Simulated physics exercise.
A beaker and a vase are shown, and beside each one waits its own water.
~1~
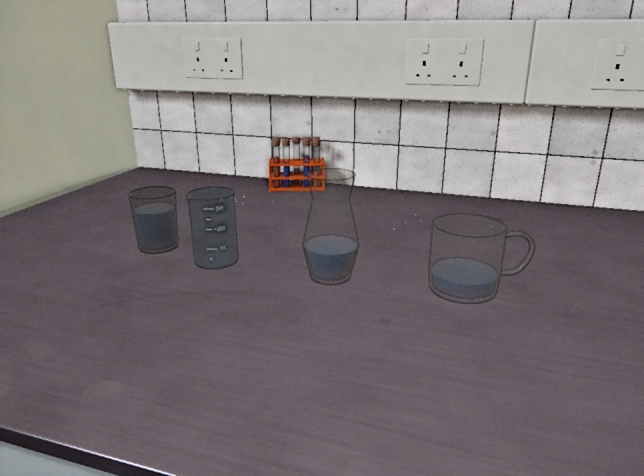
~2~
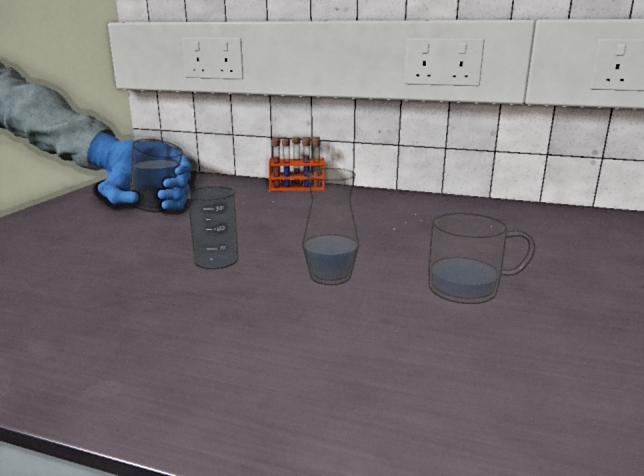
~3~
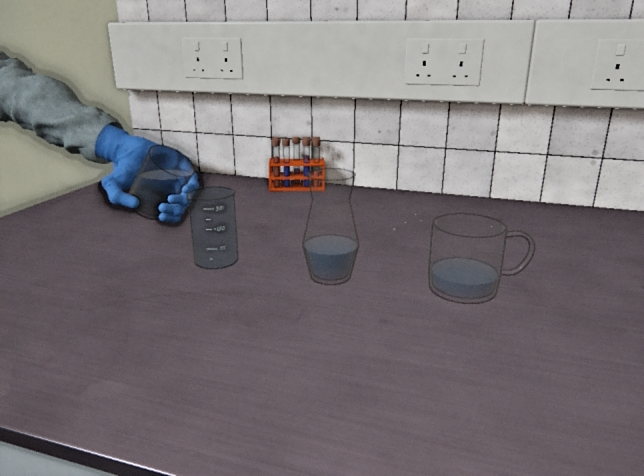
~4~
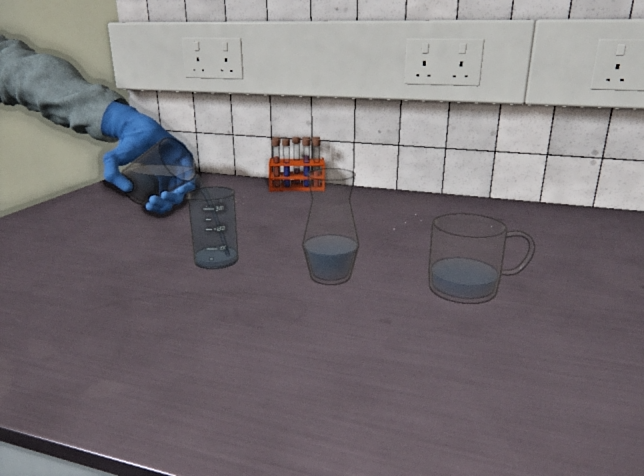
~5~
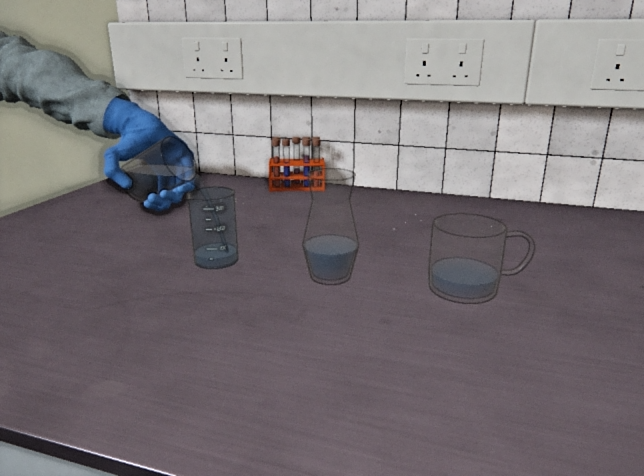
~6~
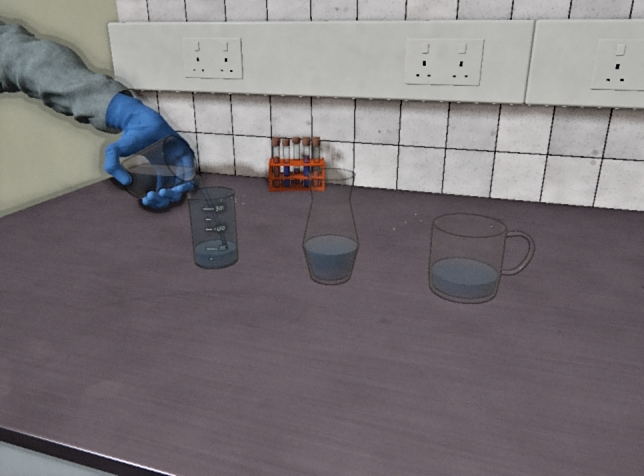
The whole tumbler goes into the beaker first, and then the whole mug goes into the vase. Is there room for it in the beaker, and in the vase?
At the end, I reckon the beaker has enough space; I reckon the vase has enough space.
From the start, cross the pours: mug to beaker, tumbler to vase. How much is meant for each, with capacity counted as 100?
Roughly 30 % and 70 %.
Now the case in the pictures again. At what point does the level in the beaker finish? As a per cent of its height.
By my reckoning it's around 50 percent.
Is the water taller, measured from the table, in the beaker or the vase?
It finishes higher in the vase.
Next, the beaker is about a third full.
After that, the beaker is about half full.
Finally, the beaker is about half full; the vase is about half full.
